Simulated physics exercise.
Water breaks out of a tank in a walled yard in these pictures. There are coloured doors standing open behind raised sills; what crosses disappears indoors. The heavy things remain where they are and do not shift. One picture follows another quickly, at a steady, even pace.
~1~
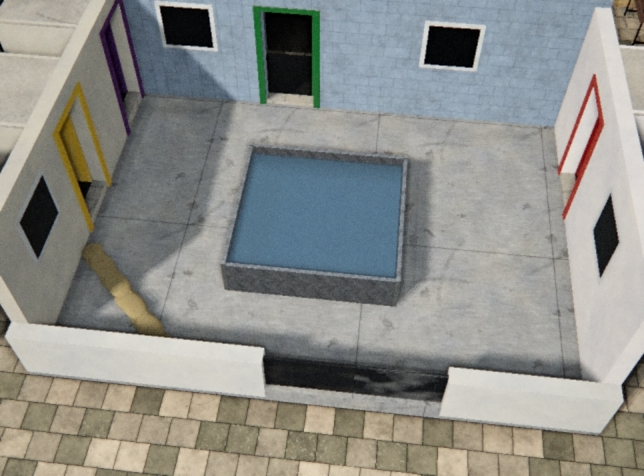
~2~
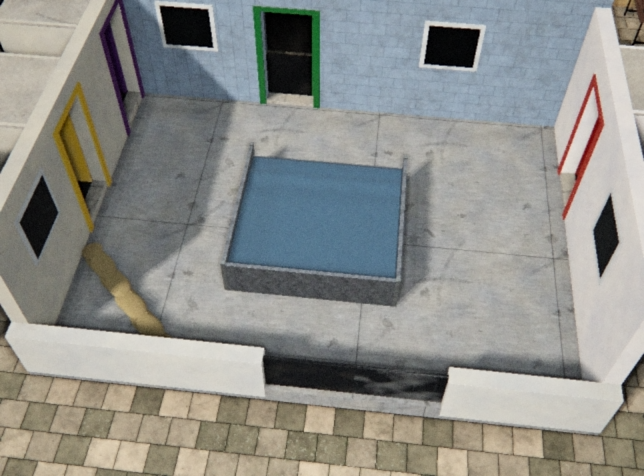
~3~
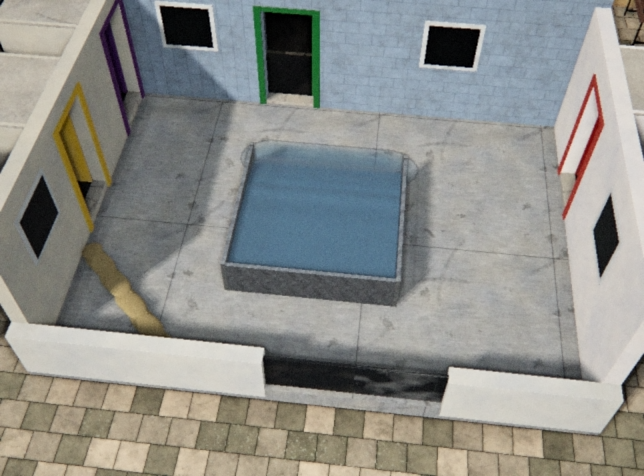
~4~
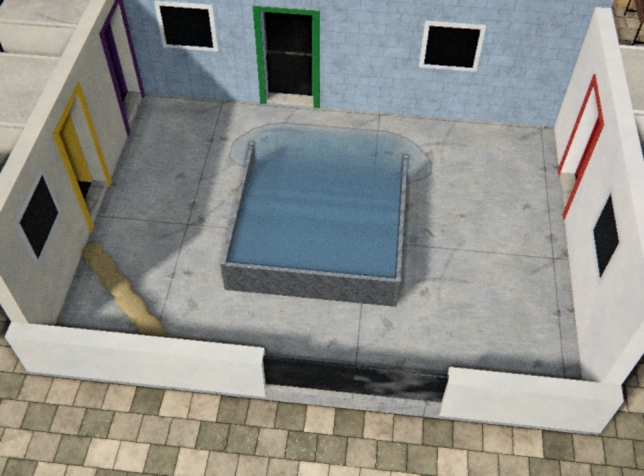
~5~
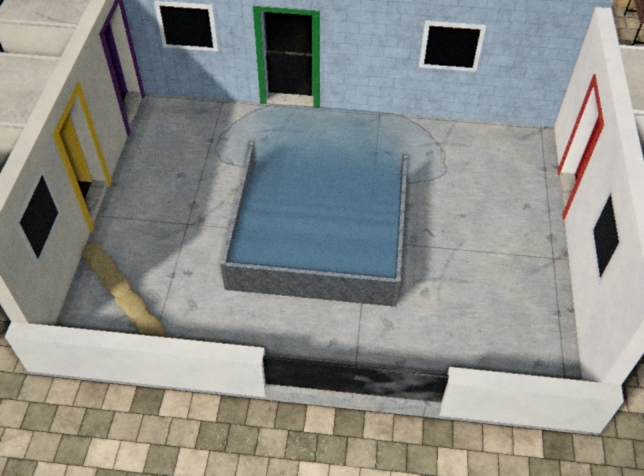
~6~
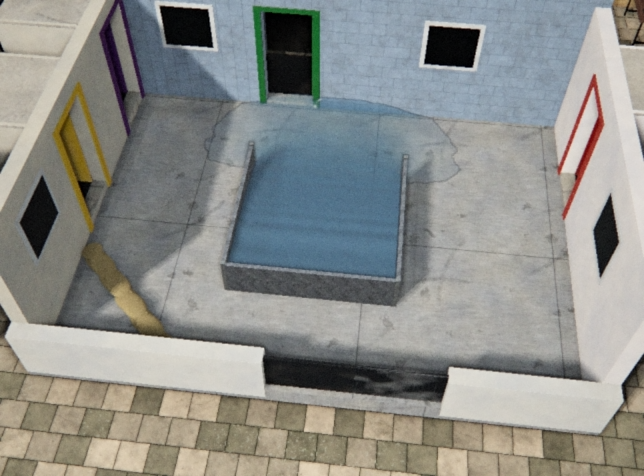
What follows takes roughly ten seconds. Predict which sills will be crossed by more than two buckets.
The green door will be over the cap; the yellow door will be at or under the cap; the red door will be over the cap; the purple door will be over the cap.
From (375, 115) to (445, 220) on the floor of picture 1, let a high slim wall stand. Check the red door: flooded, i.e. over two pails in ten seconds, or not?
The red door falls short.
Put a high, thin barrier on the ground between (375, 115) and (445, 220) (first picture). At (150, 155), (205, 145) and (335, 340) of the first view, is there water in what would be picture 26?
Taking the points in order, they are inundated, inundated and high and dry.
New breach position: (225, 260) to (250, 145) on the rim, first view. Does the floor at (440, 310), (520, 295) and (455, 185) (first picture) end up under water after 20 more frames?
Untouched, untouched, untouched.
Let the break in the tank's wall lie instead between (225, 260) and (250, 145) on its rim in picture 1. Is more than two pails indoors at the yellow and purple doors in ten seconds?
Yellow crosses the threshold; purple crosses the threshold.
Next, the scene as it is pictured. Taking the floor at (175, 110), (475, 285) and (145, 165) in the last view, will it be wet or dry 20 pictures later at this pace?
In turn, the points end up soaked, high and dry and soaked.
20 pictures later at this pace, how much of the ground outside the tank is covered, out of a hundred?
Estimated share: Around 45 %.
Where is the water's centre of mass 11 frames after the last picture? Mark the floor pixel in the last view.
At about (334, 176).
A moment on, water covers 20 % of the floor; the green door far over two buckets in, the yellow door not reached, the red door not reached, the purple door not reached.
Next, water covers 30 % of the floor; the green door far over two buckets in, the yellow door not reached, the red door not reached, the purple door wet at the sill, nothing in.
Then, water covers 45 % of the floor; the green door far over two buckets in, the yellow door wet at the sill, nothing in, the red door under two buckets in, the purple door over two buckets in.
Later, water covers 80 % of the floor; the green door far over two buckets in, the yellow door wet at the sill, nothing in, the red door over two buckets in, the purple door over two buckets in.
In the end, water covers 95 % of the floor; the green door far over two buckets in, the yellow door wet at the sill, nothing in, the red door over two buckets in, the purple door over two buckets in.
